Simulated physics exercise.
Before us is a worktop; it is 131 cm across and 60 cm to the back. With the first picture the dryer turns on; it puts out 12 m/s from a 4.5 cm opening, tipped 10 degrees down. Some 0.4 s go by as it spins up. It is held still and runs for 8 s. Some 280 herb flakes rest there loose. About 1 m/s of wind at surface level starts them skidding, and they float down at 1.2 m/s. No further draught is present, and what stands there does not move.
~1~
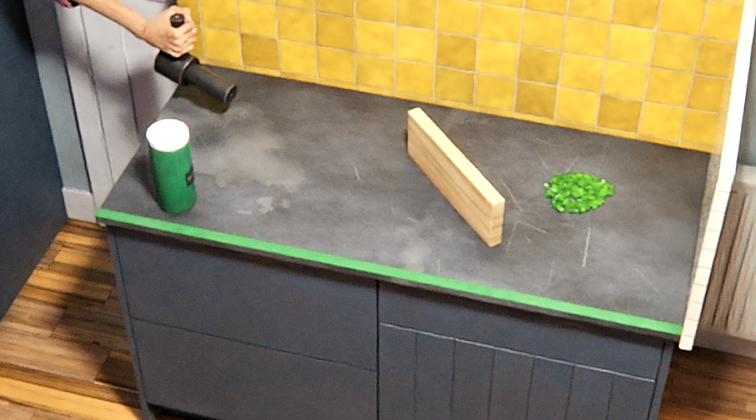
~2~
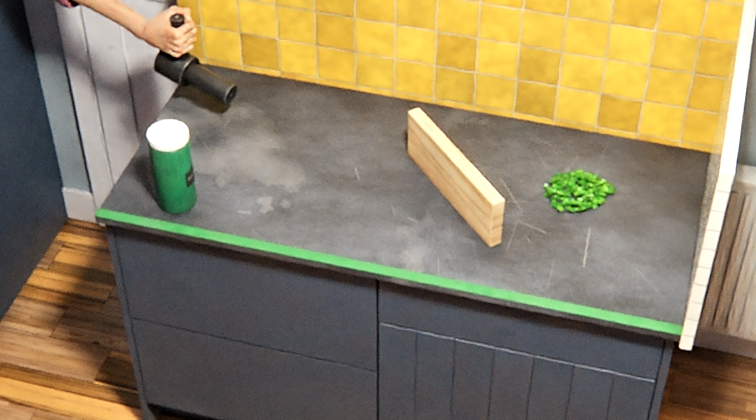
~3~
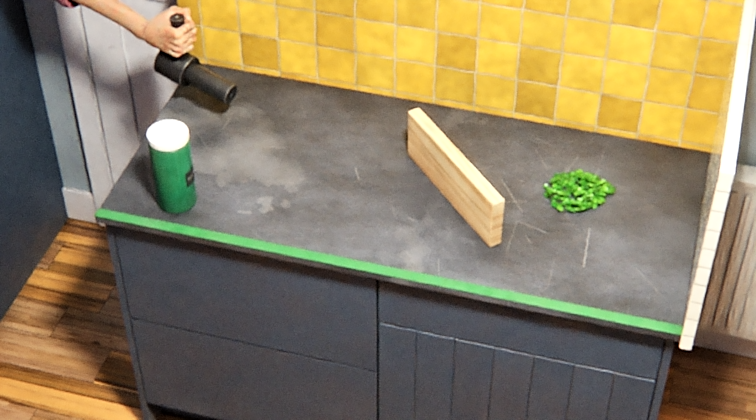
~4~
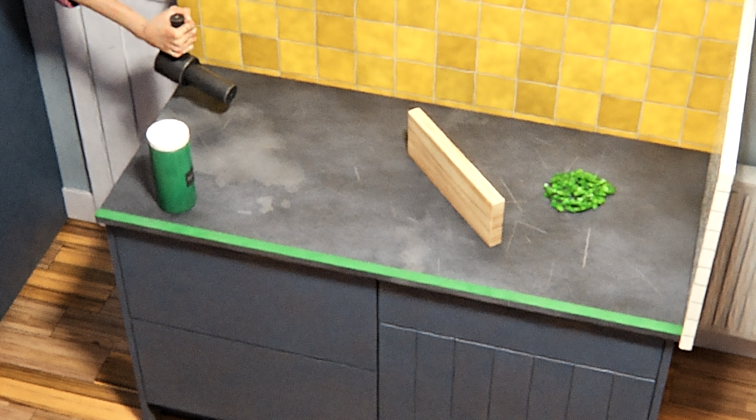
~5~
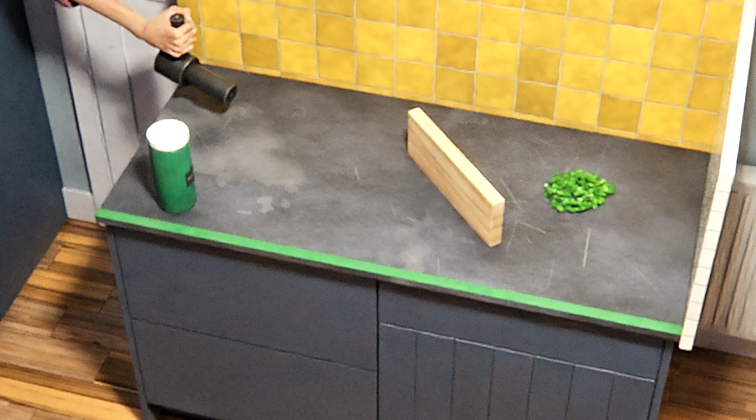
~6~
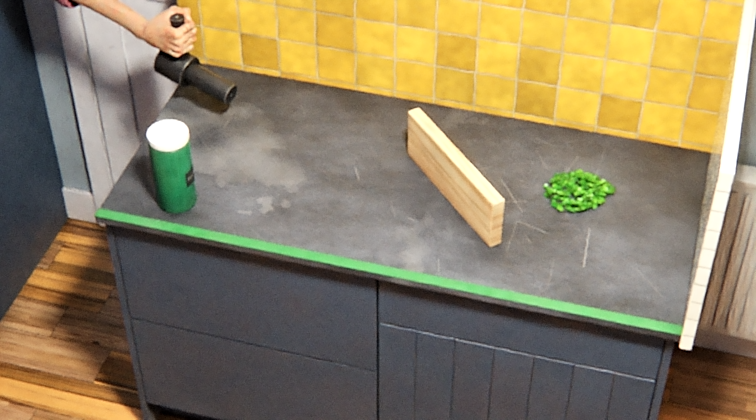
A hand at the upper left holds a black dryer still, its mouth tipped down over a dark grey worktop edged in green. A green jar with a white top, an upright wooden board and a loose heap of green herb flakes beyond it all stay in place from start to end.
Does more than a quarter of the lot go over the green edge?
Within one in four.
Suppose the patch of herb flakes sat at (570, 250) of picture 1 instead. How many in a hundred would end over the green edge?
It would come to some 4 in a hundred.
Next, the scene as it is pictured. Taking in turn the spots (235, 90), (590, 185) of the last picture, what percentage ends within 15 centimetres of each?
Estimates in listed order: 0 %; 100 %.
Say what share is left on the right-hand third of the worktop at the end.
I'd put it at about 100 percent.
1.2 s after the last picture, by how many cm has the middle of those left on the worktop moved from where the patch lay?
It works out to close to 0 cm.
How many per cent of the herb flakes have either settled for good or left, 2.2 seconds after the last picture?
The share is about 100 %.
Then, 1.2 s after the last picture the count stands so, 0 % are over the green edge; the middle of those still in play is near (582, 189).
Then, 2.2 s after the last picture the count stands so, 0 % are over the green edge; the middle of those still in play is near (582, 189).
Then, 4.0 s after the last picture the count stands so, 0 % are over the green edge; the middle of those still in play is near (582, 189).
Then, 7.6 s after the last picture, at the end, 0 % are over the green edge; the middle of those still in play is near (582, 189).
